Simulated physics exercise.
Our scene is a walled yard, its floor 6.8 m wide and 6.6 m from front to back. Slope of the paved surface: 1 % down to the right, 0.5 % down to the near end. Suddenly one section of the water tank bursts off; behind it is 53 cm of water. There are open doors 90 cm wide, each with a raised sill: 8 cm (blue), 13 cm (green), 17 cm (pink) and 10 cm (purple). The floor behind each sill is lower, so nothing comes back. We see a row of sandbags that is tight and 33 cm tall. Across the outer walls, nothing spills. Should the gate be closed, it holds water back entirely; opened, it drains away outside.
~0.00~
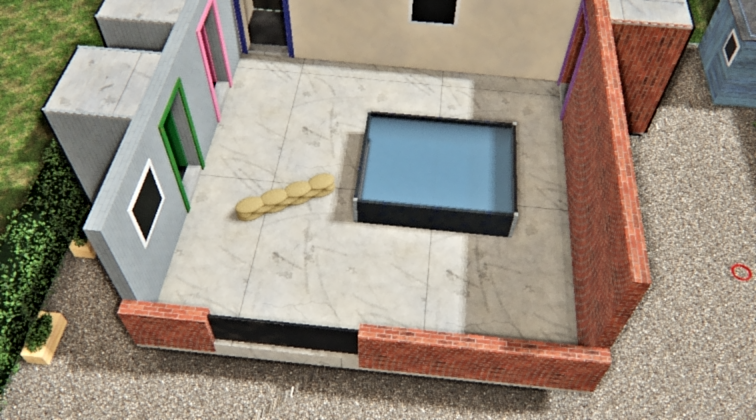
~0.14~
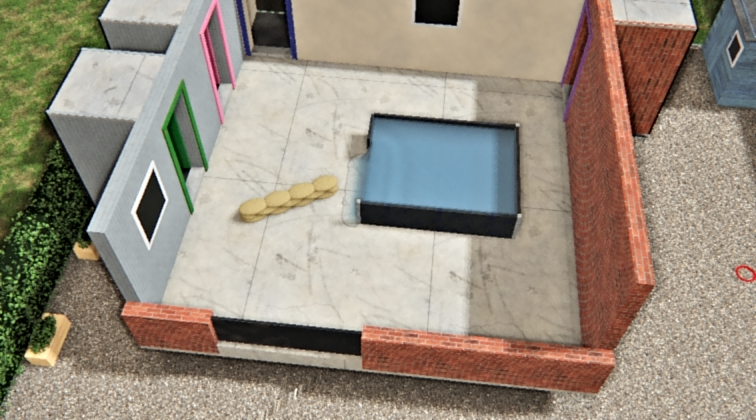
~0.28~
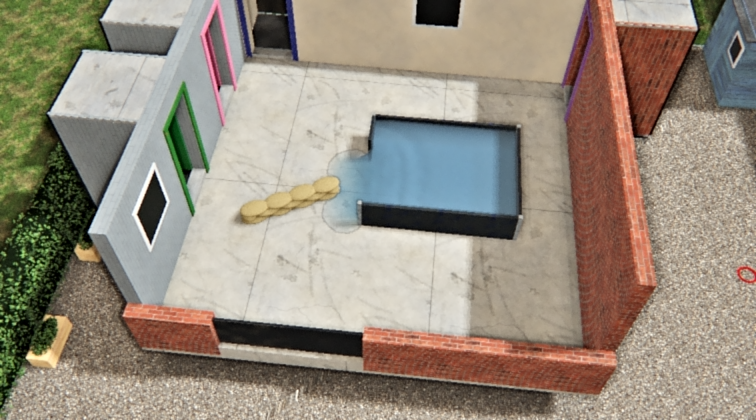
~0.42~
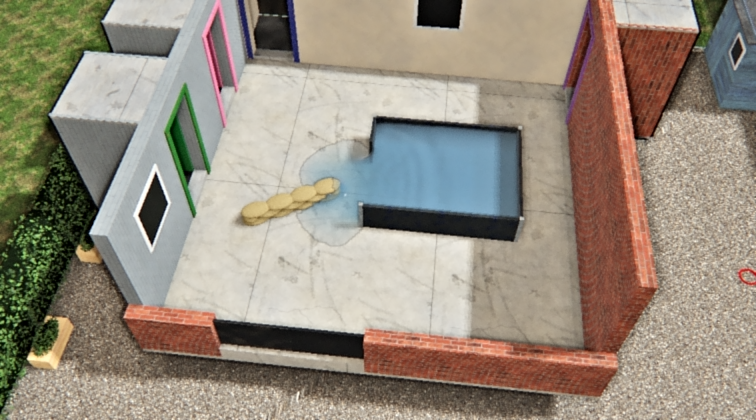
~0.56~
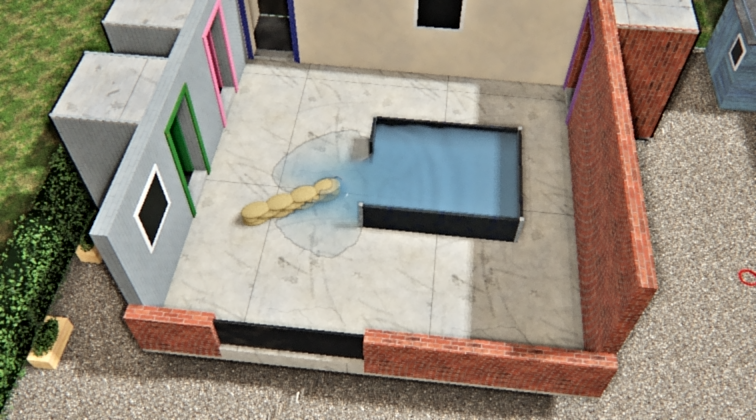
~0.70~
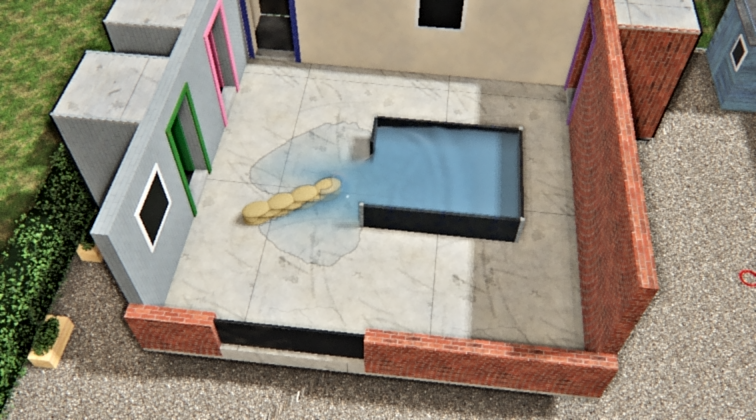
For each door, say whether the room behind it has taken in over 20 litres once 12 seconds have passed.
The blue door: Over, the green door: Not over, the pink door: Not over, the purple door: Not over.
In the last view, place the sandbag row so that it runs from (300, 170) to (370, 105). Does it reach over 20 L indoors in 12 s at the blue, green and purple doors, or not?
With that change: Blue stays within, green exceeds it, purple stays within.
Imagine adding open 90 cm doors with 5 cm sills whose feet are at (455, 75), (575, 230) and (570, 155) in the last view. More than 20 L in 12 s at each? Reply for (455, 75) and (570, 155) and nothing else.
Result in order - not enough, then more than that.
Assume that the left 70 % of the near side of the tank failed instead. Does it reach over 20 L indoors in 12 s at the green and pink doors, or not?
Here's how it goes: Green falls short, pink falls short.
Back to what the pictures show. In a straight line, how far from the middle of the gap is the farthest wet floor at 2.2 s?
That comes to near 4.4 m out.
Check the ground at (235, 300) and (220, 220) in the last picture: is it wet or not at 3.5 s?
I'd call them drenched and then drenched.
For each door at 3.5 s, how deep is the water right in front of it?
Depths: Blue door 19 cm, green door 12 cm, pink door 14 cm, purple door 0 cm.
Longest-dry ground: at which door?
It's the purple door that comes last.
After 1.4 s water covers 25 % of the floor and is deepest (36 cm) near (350, 195); blue door not reached, green door 10 cm at the sill, 0 L in, pink door not reached, purple door not reached.
After 2.2 s water covers 40 % of the floor and is deepest (36 cm) near (350, 195); blue door not reached, green door 13 cm at the sill, 0 L in, pink door 15 cm at the sill, 0 L in, purple door not reached.
After 3.5 s water covers 45 % of the floor and is deepest (26 cm) near (169, 328); blue door 19 cm at the sill, 28 L in, green door 12 cm at the sill, 2 L in, pink door 14 cm at the sill, 0 L in, purple door not reached.
After 7.0 s water covers 85 % of the floor and is deepest (14 cm) near (332, 186); blue door 8 cm at the sill, 105 L in, green door 8 cm at the sill, 3 L in, pink door 9 cm at the sill, 0 L in, purple door not reached.
After 12.0 s water covers 95 % of the floor and is deepest (14 cm) near (559, 112); blue door 4 cm at the sill, 109 L in, green door 5 cm at the sill, 3 L in, pink door 4 cm at the sill, 0 L in, purple door 14 cm at the sill, 6 L in.
